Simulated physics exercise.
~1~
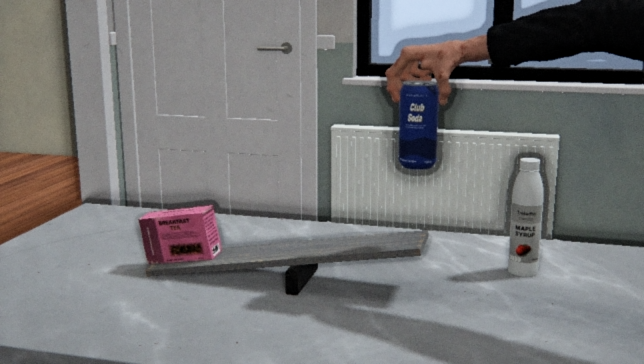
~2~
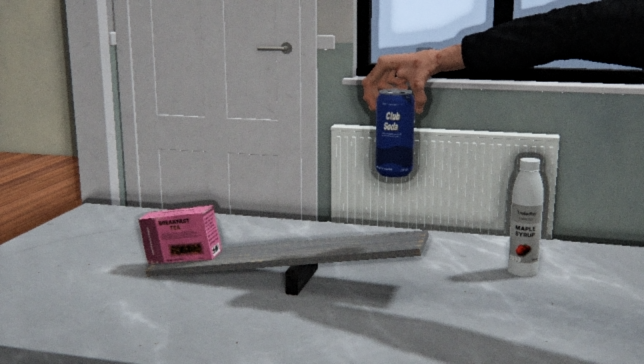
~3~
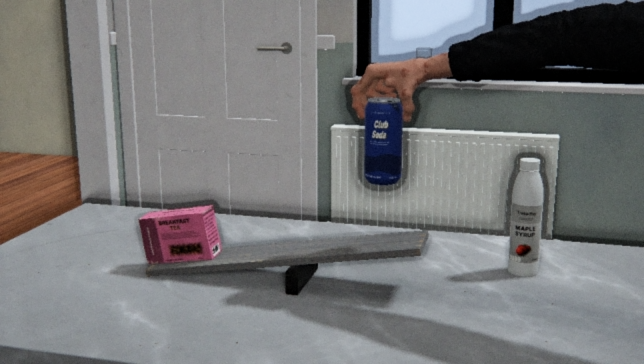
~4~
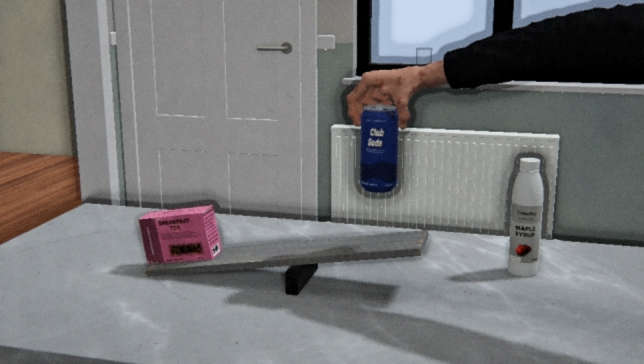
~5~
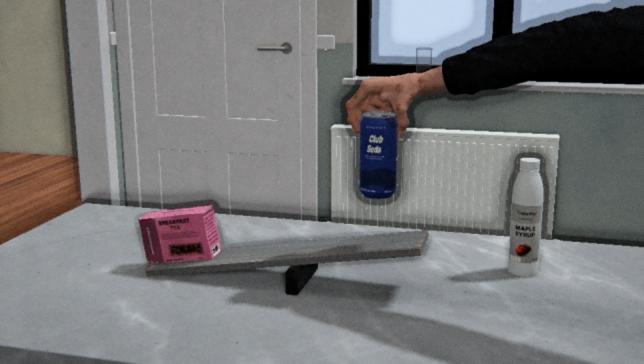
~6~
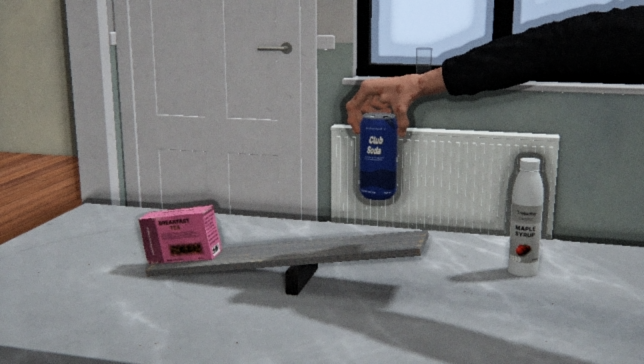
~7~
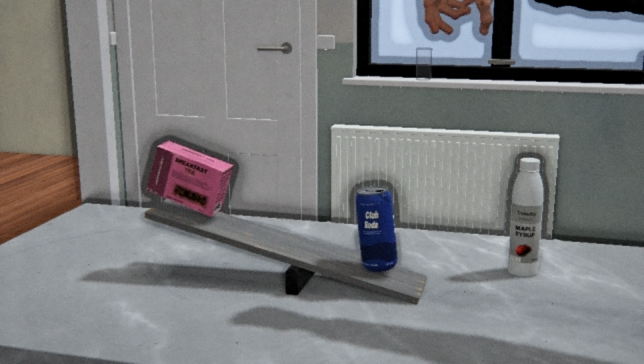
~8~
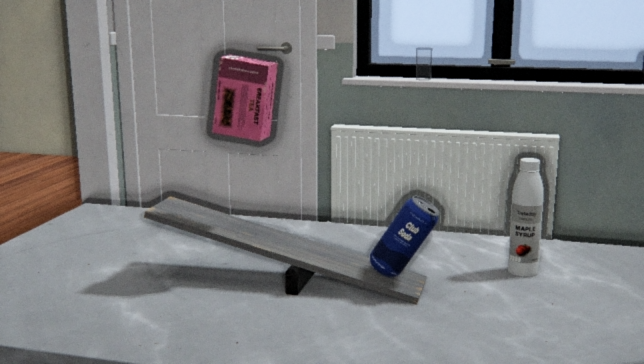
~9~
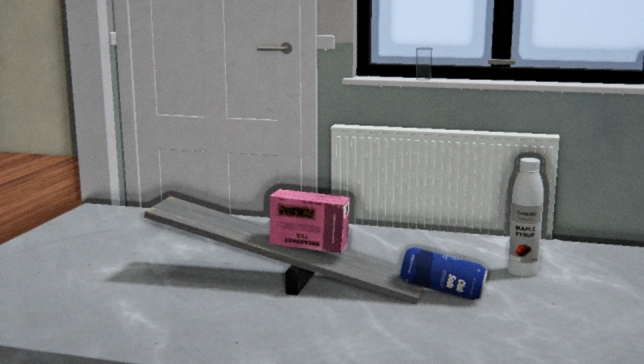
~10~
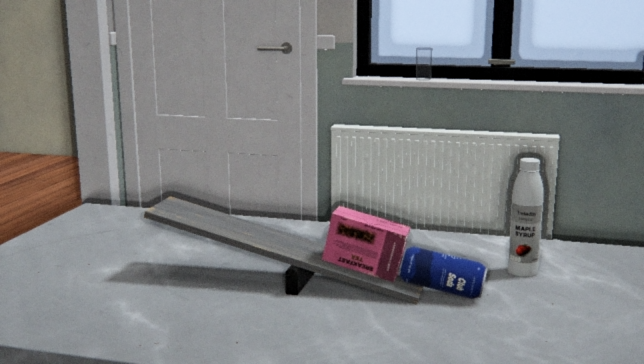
Hand dropping a blue can onto a plank's raised right end, flipping a pink packet rightward, both ending toppled near a white bottle.
